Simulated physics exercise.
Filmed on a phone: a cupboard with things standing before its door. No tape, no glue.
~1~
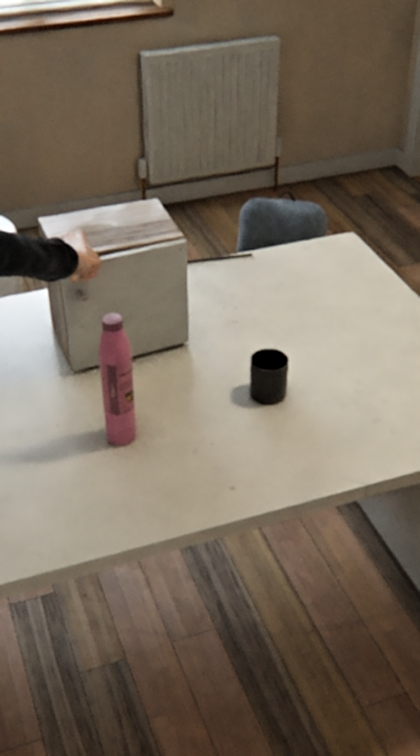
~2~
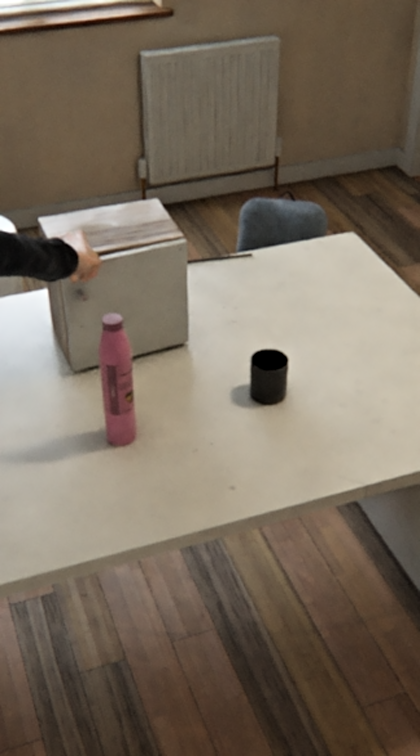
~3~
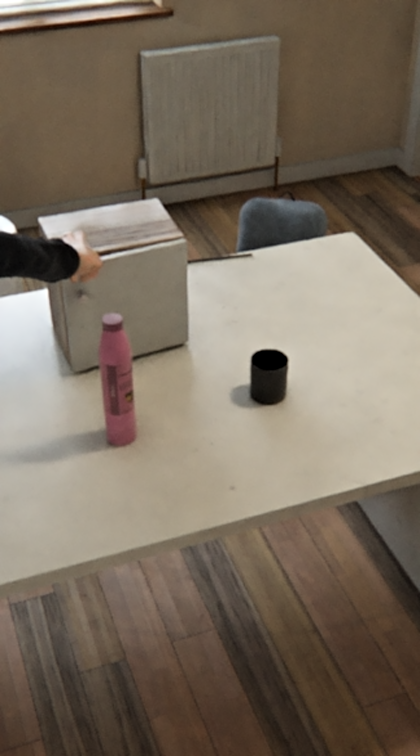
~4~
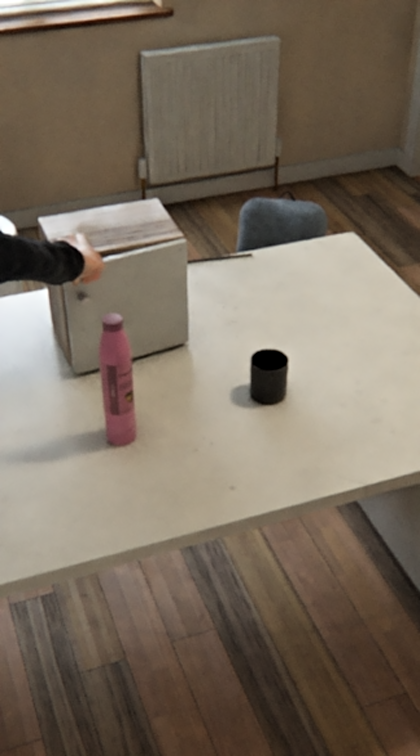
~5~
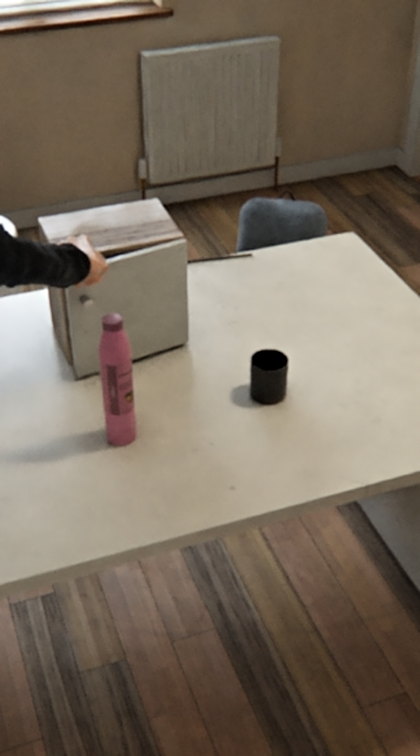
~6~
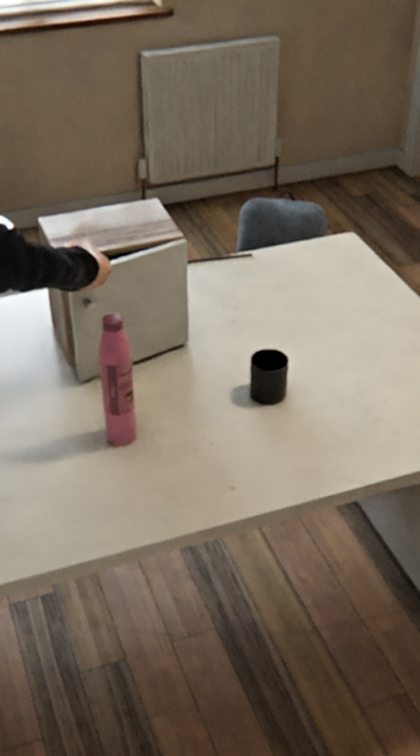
The door of a small cupboard on a table opens slightly as a hand in a dark sleeve pulls its upper left edge outward, while a pink bottle in front and a black beaker to the right stay still.
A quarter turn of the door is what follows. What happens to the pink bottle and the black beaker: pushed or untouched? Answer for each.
Here the pink bottle remains where it is; the black beaker remains where it is.
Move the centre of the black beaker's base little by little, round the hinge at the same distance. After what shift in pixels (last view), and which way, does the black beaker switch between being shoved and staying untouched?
Some 32 pixels, left.
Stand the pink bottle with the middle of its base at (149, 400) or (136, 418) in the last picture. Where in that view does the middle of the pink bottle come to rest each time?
Near (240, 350) and (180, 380).
Then, 1.06 s after the last picture, door 48° open; pink bottle at rest near (117, 380); black beaker at rest near (269, 377).
At rest, the pink bottle escapes contact, near (117, 380); the black beaker escapes contact, near (269, 377).
